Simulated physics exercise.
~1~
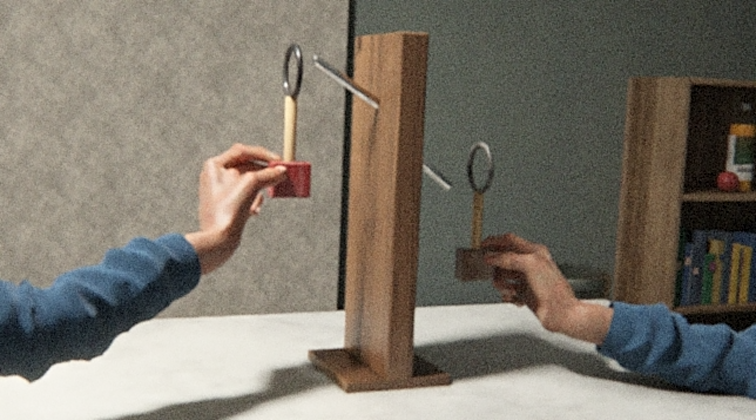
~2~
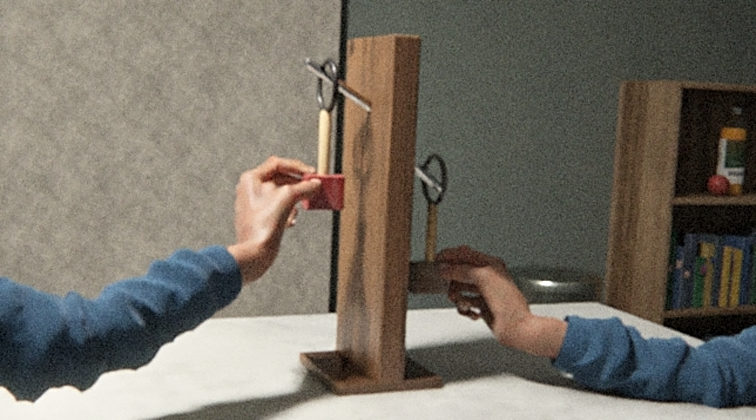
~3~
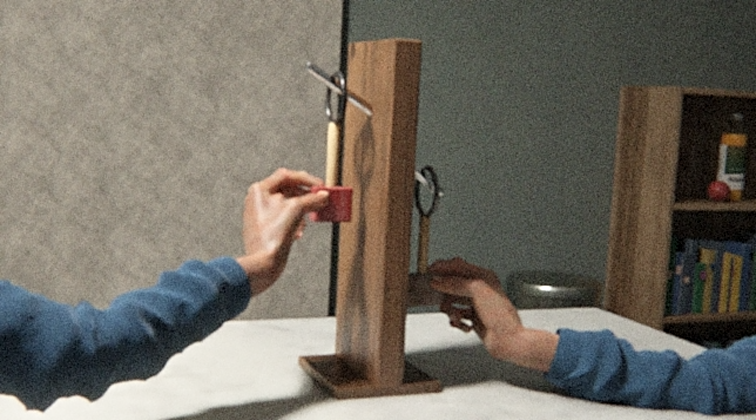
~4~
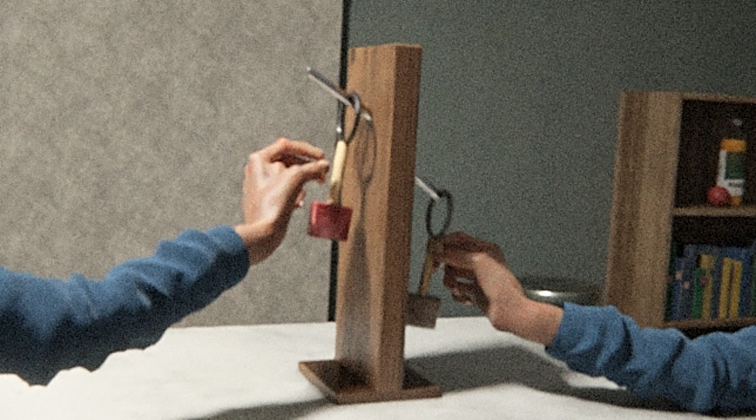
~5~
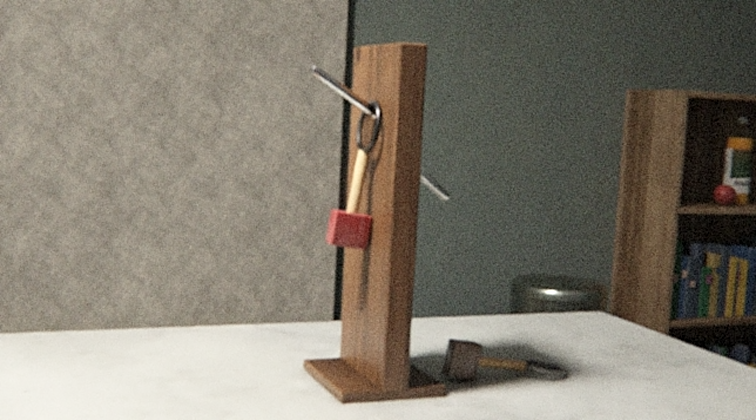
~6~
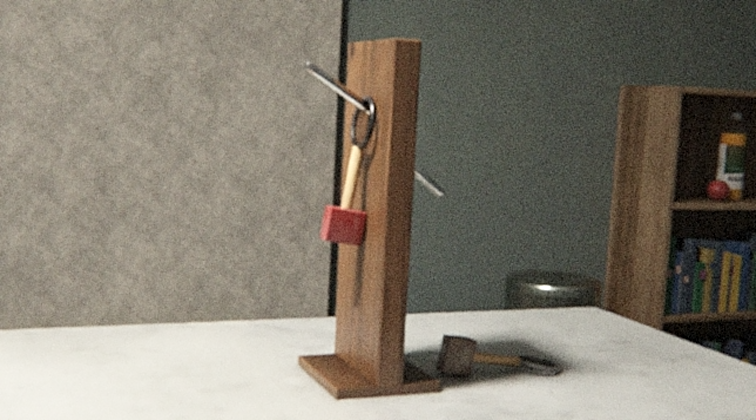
To begin with, two blue-sleeved hands hold up ringed, wooden-handled brushes, one with a red block at its end and one with a brown block, on either side of a wooden stand with slanted metal pegs. The left hand carries the red brush rightward to its peg while the right hand moves the brown one leftward to the other. Both brushes are lowered a little, then begin to tilt as the hands let go. The red brush slides in and hangs against the post, but the brown one drops off and ends lying on the white table.
